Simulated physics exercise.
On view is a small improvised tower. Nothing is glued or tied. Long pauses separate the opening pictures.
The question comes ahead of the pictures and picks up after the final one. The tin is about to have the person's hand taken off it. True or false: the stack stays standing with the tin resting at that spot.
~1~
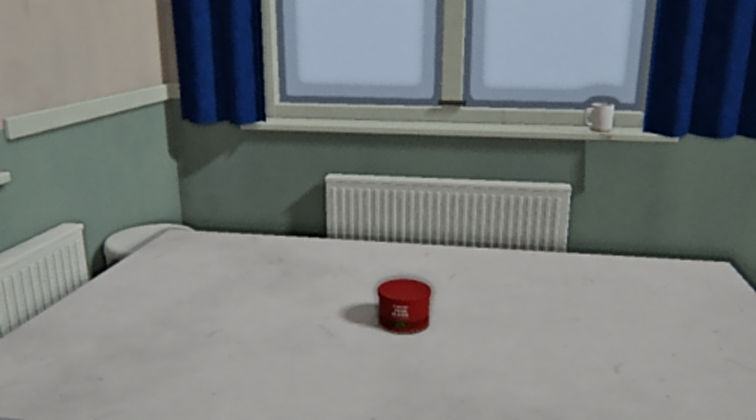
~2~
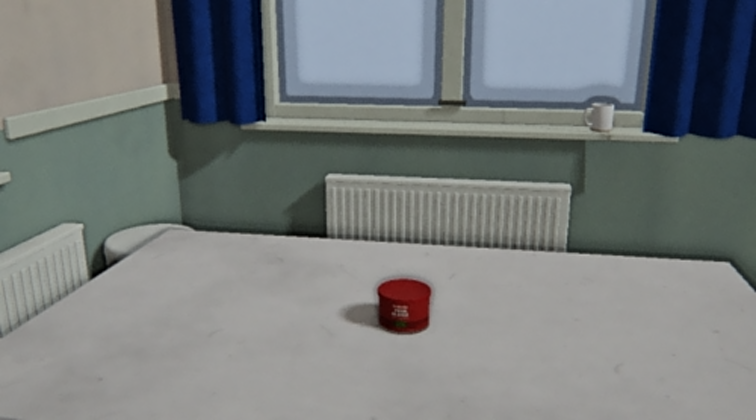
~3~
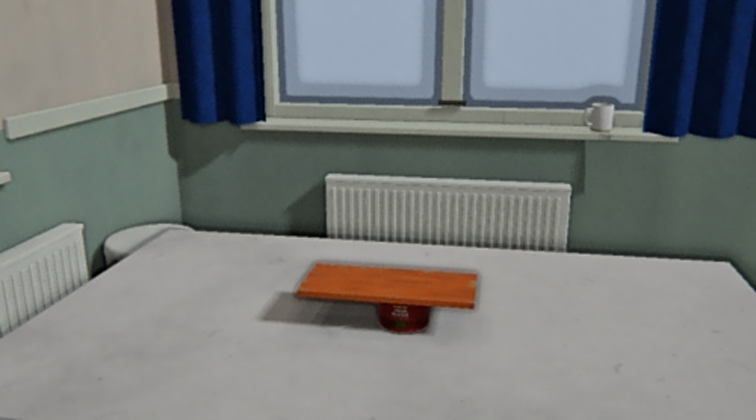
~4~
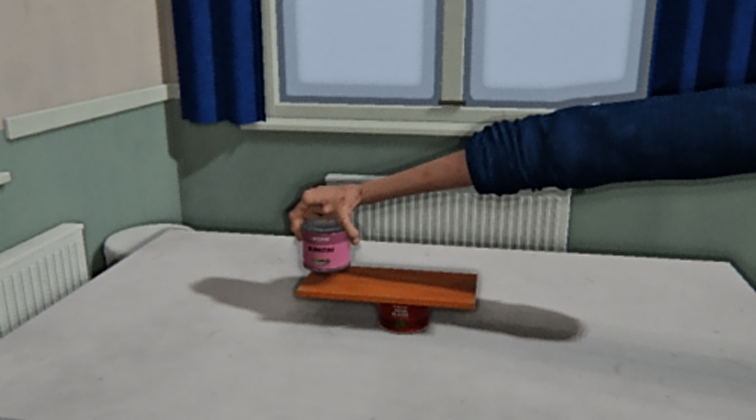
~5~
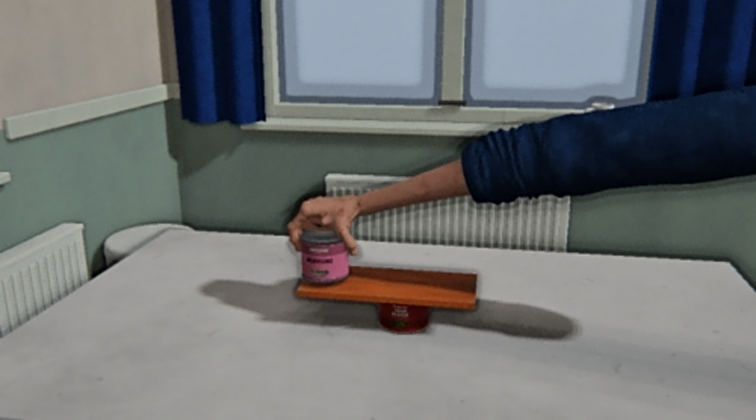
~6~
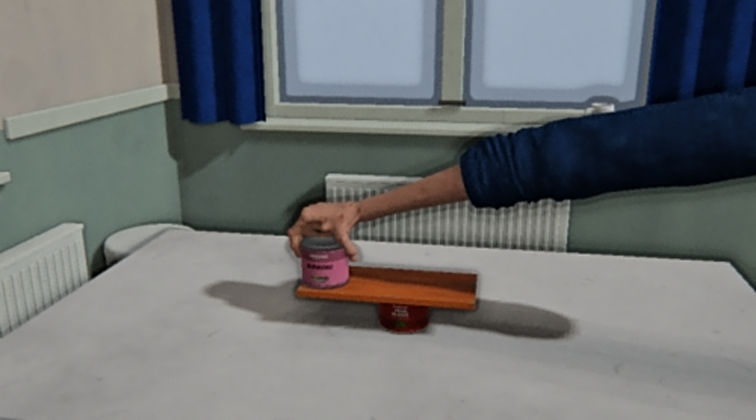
False.
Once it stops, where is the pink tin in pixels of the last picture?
End position: Approximately (277, 292).
Then, 0.30 s past the last view, pink tin now fallen; orange board rocked 30° from its first pose.
Then, 0.60 s past the last view, orange board rocked 24° from its first pose.
Finally, fallen, pink tin; moved from the start, orange board; red tub still in place. Final places as the last picture's camera would see them, pink tin near (277, 293). The stack loses its balance.
